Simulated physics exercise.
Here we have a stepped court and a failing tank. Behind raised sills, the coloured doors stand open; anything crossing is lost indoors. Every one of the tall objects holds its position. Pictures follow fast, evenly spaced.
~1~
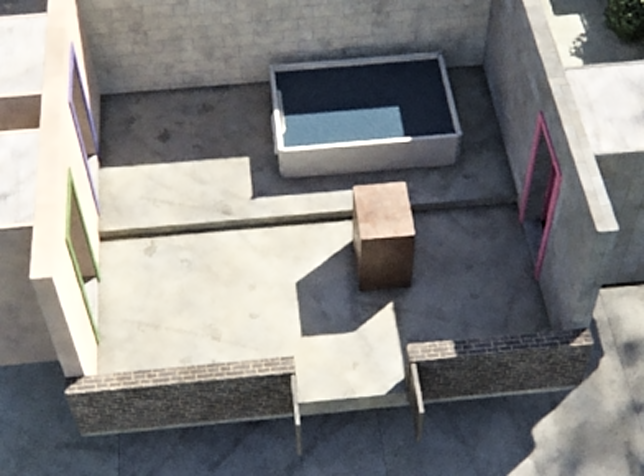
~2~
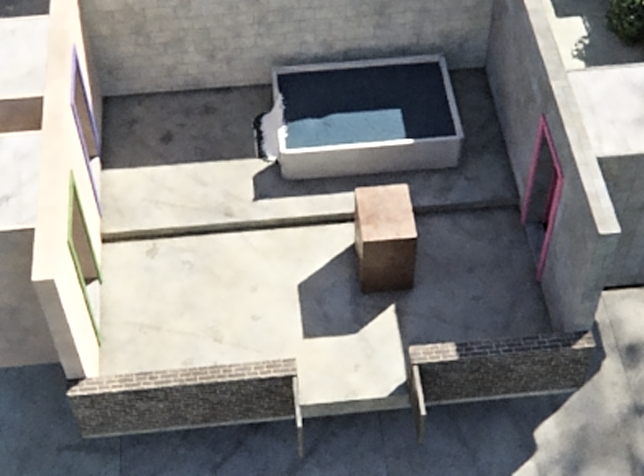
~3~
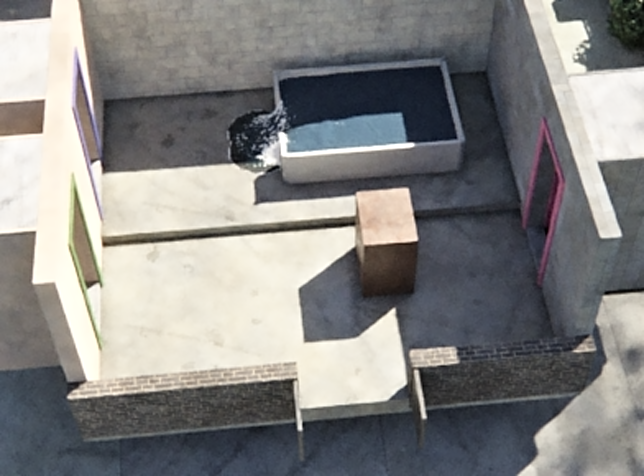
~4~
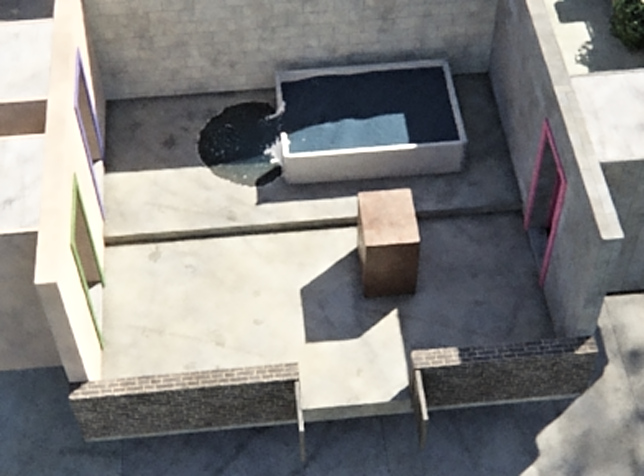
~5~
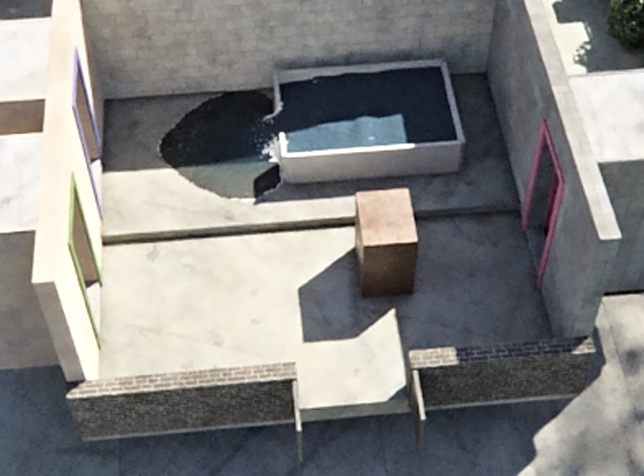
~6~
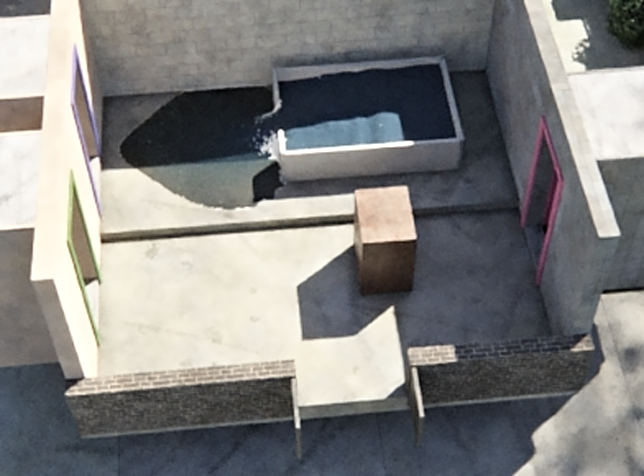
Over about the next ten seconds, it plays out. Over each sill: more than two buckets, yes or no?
Green door: No, not more; blue door: No, not more; pink door: No, not more.
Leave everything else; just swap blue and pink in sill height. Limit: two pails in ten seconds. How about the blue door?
With the sills exchanged, the blue door beats the cutoff.
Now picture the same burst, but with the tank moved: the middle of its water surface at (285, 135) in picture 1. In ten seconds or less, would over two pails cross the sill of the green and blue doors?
My reading: Green falls short, blue exceeds the threshold.
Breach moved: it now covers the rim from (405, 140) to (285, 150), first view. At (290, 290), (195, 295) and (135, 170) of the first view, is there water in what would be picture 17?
In turn: Under water, covered, dry.
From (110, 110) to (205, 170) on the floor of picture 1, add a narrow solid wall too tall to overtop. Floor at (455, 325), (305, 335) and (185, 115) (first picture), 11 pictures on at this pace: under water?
Untouched, untouched, submerged.
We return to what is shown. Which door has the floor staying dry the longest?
It would be the door marked pink.
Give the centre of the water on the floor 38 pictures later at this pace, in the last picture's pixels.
My pick is pixel (259, 191).
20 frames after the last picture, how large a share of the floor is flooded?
I reckon 35 per cent or so.
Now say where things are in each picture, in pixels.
In the first picture, still water in the open tank at (363, 104).
In the second picture, water pours out at (281, 128) and has run to (265, 116).
In the third picture, the front is at (235, 128), out from the gap at (283, 133).
In the fourth picture, water pours out at (285, 133) and has run to (202, 151).
In the fifth picture, water pours out at (283, 133) and has run to (164, 147).
In the sixth picture, the front is at (126, 153), out from the gap at (282, 130).
A moment on, water covers 25 % of the floor; the green door not reached, the blue door wet at the sill, nothing in, the pink door not reached.
Next, water covers 30 % of the floor; the green door wet at the sill, nothing in, the blue door wet at the sill, nothing in, the pink door not reached.
Then, water covers 35 % of the floor; the green door wet at the sill, nothing in, the blue door under two buckets in, the pink door not reached.
Later, water covers 65 % of the floor; the green door wet at the sill, nothing in, the blue door under two buckets in, the pink door not reached.
In the end, water covers 90 % of the floor; the green door wet at the sill, nothing in, the blue door under two buckets in, the pink door wet at the sill, nothing in.
